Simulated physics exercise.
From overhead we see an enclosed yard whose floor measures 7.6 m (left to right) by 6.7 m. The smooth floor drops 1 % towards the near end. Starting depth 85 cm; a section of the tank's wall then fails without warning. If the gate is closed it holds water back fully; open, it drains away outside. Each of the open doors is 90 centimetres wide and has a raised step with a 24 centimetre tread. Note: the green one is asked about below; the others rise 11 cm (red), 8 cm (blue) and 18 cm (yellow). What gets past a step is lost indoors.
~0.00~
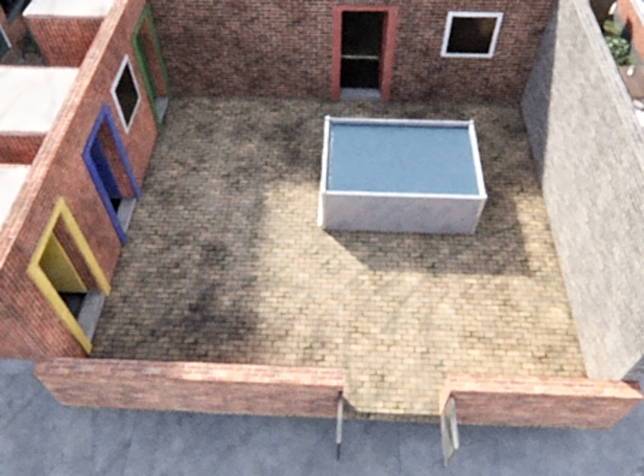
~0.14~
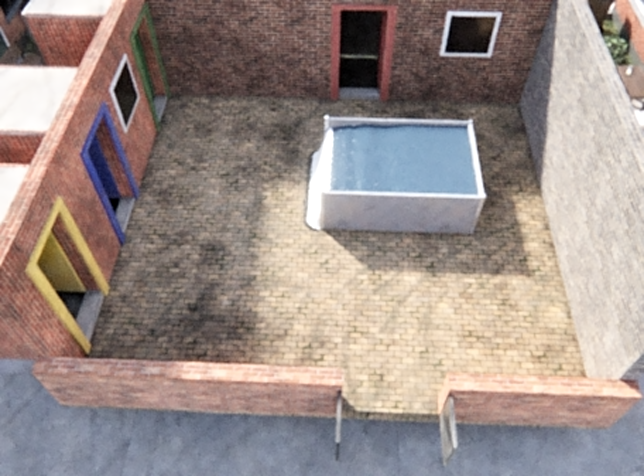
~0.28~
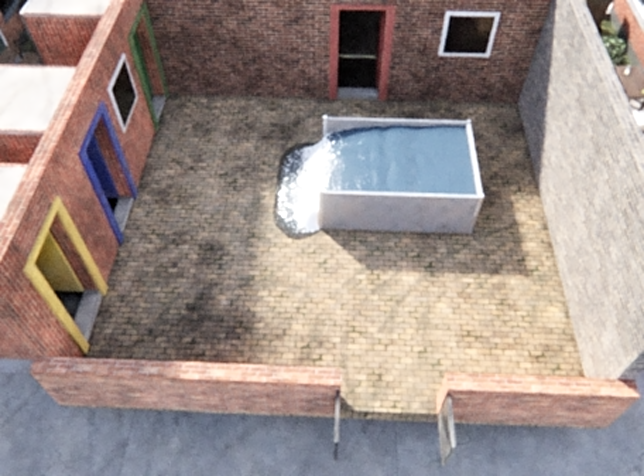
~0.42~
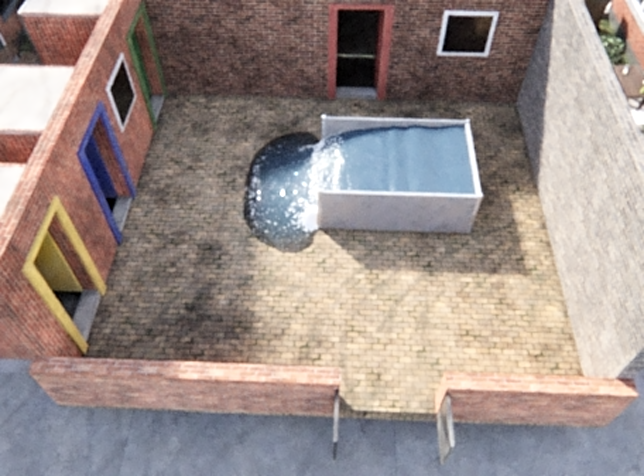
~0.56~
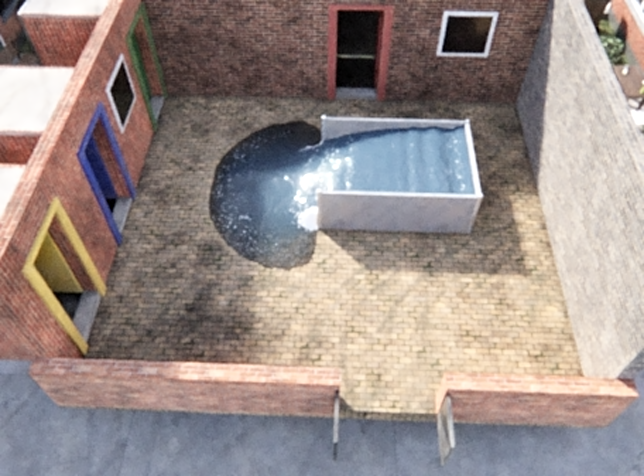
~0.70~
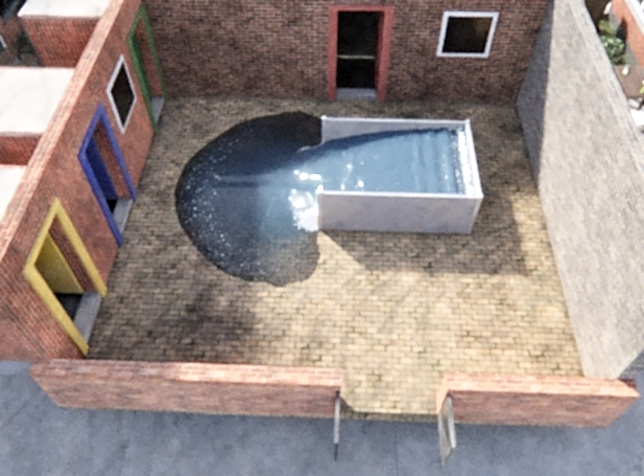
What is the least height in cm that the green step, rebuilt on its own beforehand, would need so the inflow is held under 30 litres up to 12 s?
Around 30 cm would be enough.
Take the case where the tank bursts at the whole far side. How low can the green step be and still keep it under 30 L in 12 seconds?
About 20 cm.
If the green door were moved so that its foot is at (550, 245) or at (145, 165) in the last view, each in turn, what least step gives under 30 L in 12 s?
In turn: About 9.5 cm, about 32 cm.
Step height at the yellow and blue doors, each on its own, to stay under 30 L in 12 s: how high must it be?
You'd want about 15 centimetres at yellow and about 31 centimetres at blue.
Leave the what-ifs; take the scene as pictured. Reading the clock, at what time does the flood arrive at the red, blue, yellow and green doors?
Red 4.0 s, blue 0.9 s, yellow 1.6 s, green 1.3 s.
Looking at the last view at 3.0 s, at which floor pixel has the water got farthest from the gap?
Pixel: About (75, 384).
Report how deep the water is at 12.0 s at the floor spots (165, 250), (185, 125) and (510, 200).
Close to 7, 3 and 11 cm, one after the other.
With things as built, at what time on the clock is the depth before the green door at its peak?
Roughly 2.6 s.
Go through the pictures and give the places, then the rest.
In the first picture, still water, 85 cm deep, in the tank at (400, 159); the green door at (153, 73) is dry.
In the second picture, the gap is at (326, 176), the front 0.3 m out at (308, 221); the back of the tank holds 85 cm.
In the third picture, the gap is at (324, 179), the front 0.8 m out at (278, 212); the back of the tank holds 85 cm.
In the fourth picture, water pours out at (323, 180) and has run 1.4 m, to (248, 206); about 12 cm deep outside, 85 cm at the back.
In the fifth picture, the front is at (214, 196), 2.0 m from the gap at (323, 181); 5.6 m2 of floor is wet, 83 cm left at the back.
In the sixth picture, the front is at (180, 195), 2.7 m from the gap at (323, 182); 8.2 m2 of floor is wet, 73 cm left at the back; the green door at (149, 74), 4.1 m from the gap, is still 1.5 m from the nearest water.
After 1.4 s water covers 35 % of the floor, deepest (39 cm) near (140, 180); 13 cm at the green door, 0 litres in over its 9 cm step.
After 3.0 s water covers 40 % of the floor, deepest (40 cm) near (75, 384); 32 cm at the green door, 147 litres in over its 9 cm step.
After 12.0 s water covers 100 % of the floor, deepest (12 cm) near (476, 387); 3 cm at the green door, 308 litres in over its 9 cm step.
At the green door as built, the water arrived by 1.3 s and peaked near 33 cm at 2.6 s.
Run again over the same 12 s with other heights there, 60 litres in over 24.5 cm, 20 litres over 33 cm. The limit of 30 litres is kept from about 30 cm up.
